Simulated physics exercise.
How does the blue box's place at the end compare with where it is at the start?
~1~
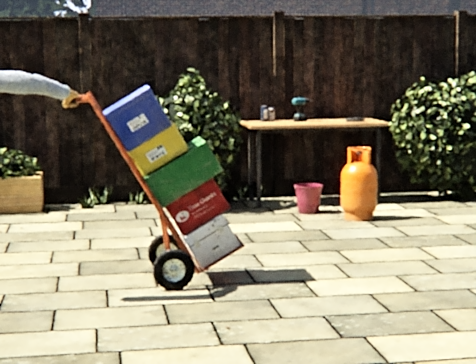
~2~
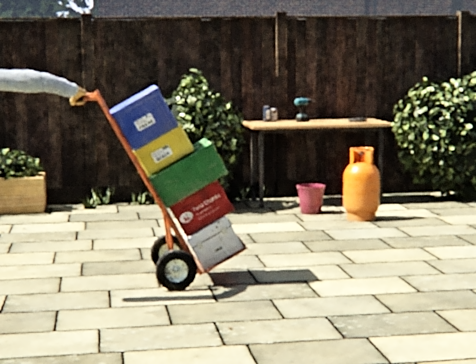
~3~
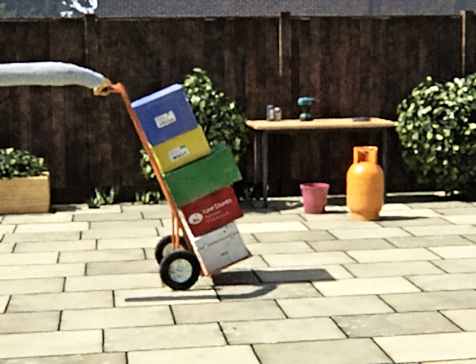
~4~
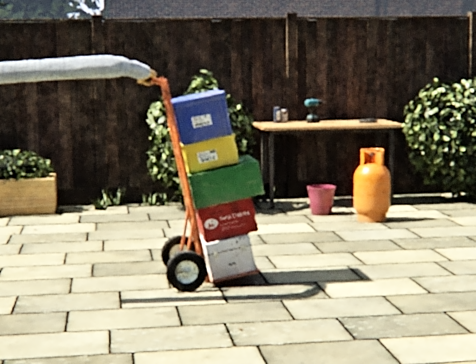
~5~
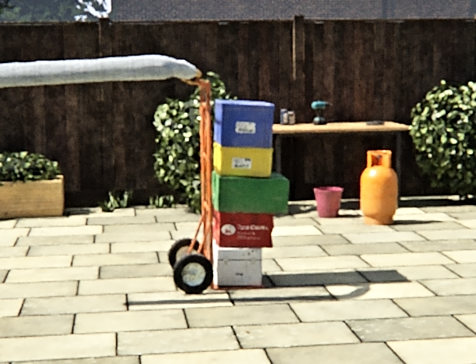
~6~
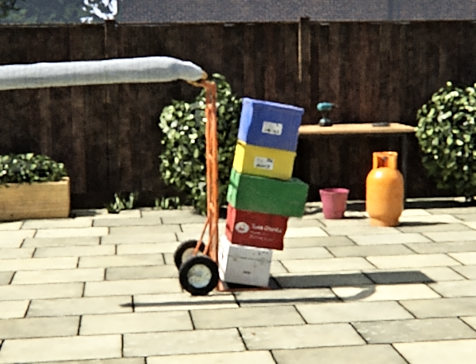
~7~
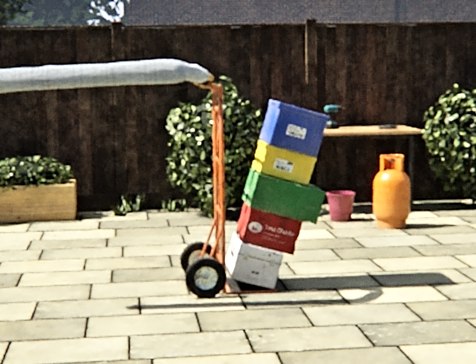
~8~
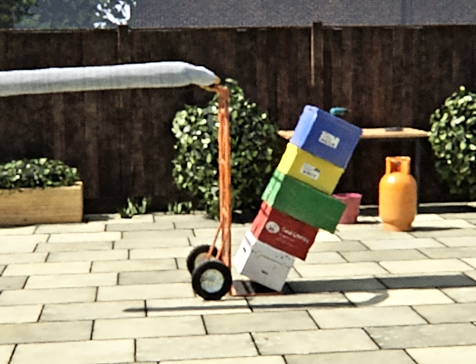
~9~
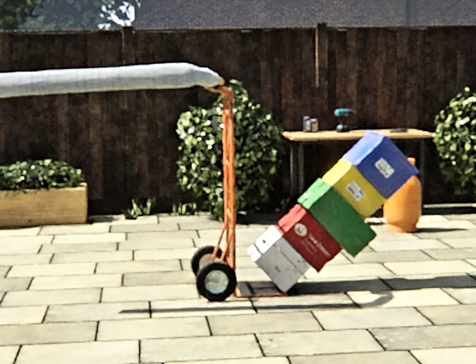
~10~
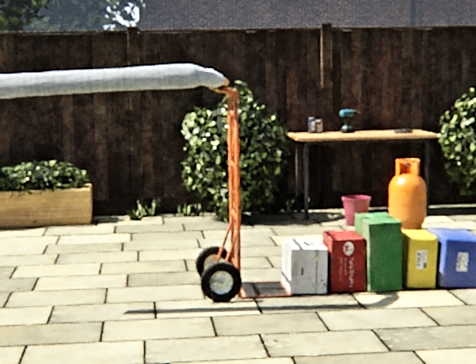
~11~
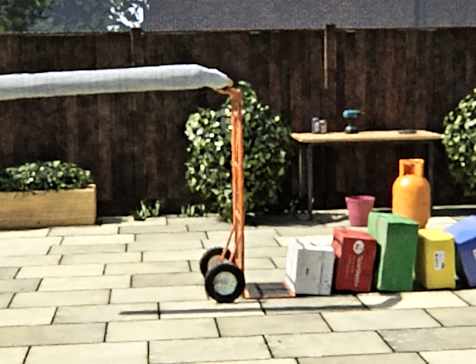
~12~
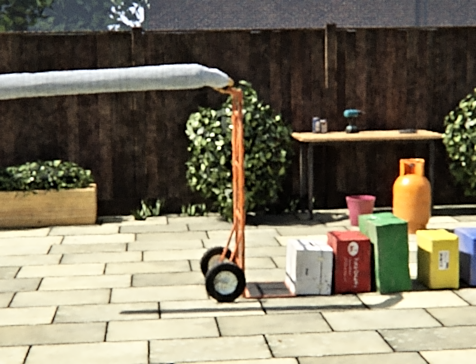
At the start the blue box is on top of the stack, leaning against the tilted hand truck. At the end it is down on the paving at the far right, the farthest box from the truck.
